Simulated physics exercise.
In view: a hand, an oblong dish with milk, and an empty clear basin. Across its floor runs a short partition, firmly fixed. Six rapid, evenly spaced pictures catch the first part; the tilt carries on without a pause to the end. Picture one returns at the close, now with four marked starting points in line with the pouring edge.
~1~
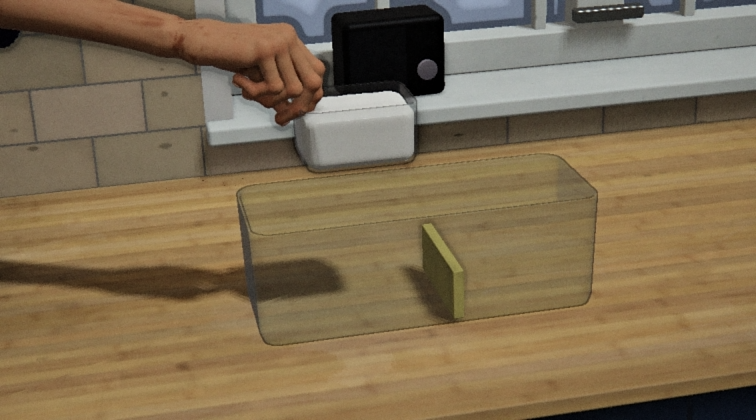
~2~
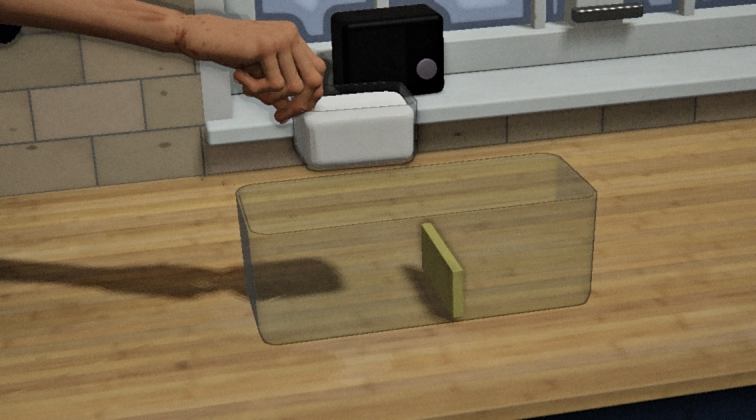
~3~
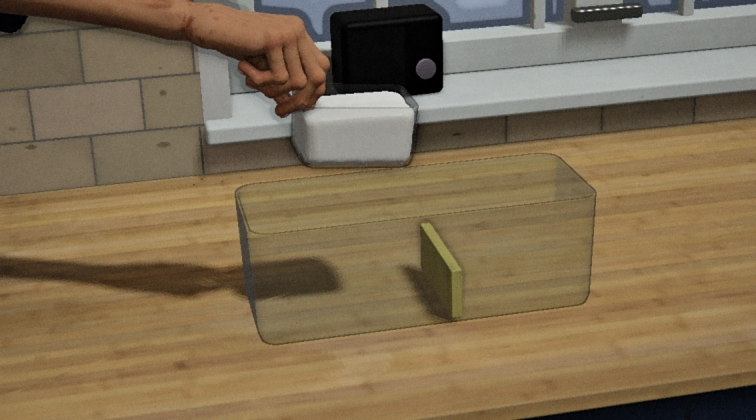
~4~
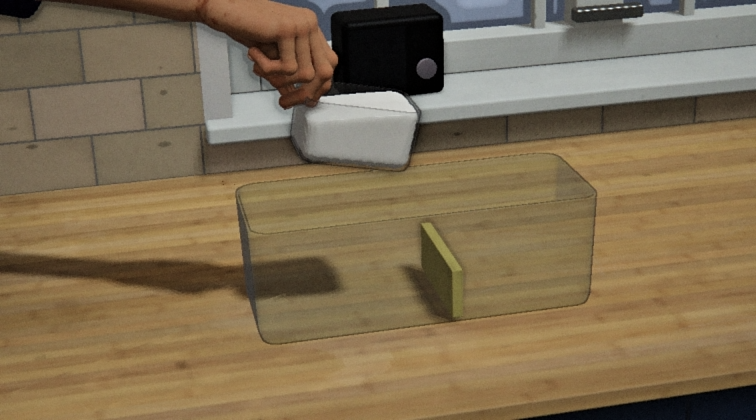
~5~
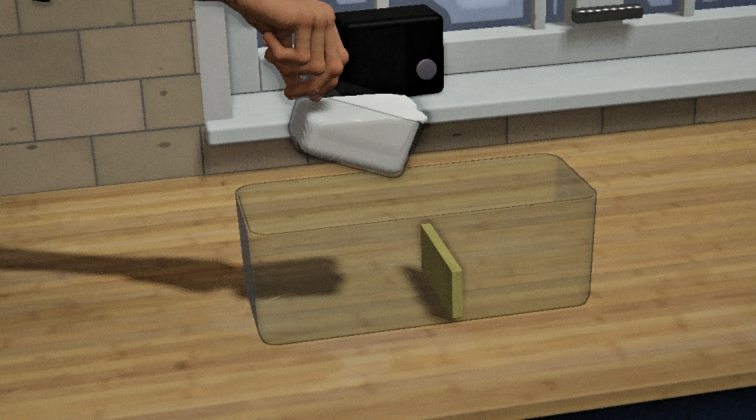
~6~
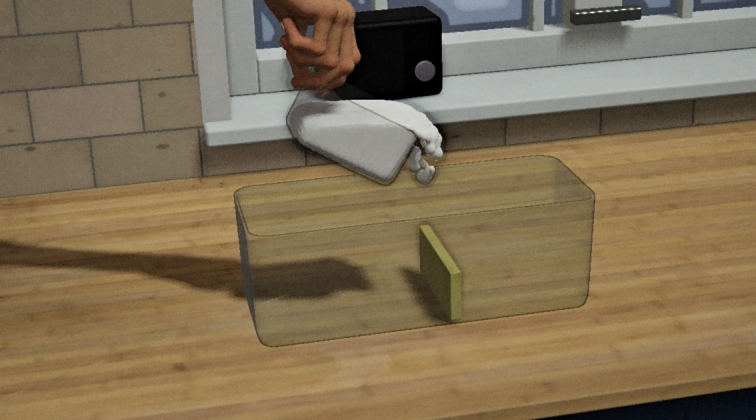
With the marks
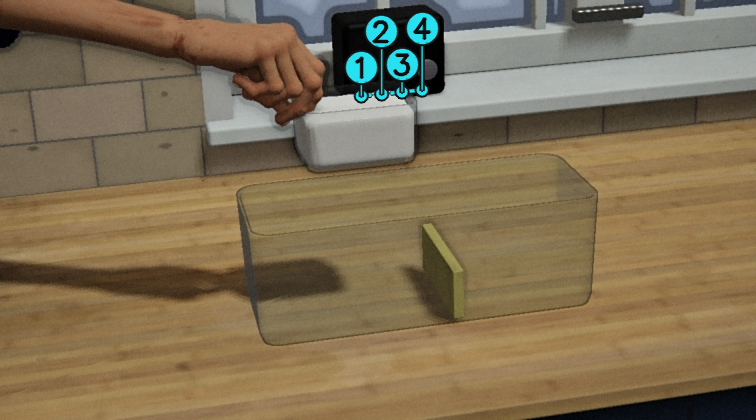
On a wooden counter, a hand tilts a dish of white milk rightward over a clear basin.
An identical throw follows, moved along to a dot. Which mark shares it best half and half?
Go for 2.
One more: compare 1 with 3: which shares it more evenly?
Here it is dot 3.
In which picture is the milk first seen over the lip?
Picture 5.
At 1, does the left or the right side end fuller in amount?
More ends on the left.
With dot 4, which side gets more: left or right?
The right side.
In cyan, 1 at (361, 95); 2 at (381, 94); 3 at (402, 92); 4 at (422, 90).
If 1 is chosen, about 86 % ends left of the wall and 14 % right of it.
If 2 is chosen, about 46 % ends left of the wall and 54 % right of it.
If 3 is chosen, about 28 % ends left of the wall and 72 % right of it.
If 4 is chosen, about 17 % ends left of the wall and 82 % right of it.
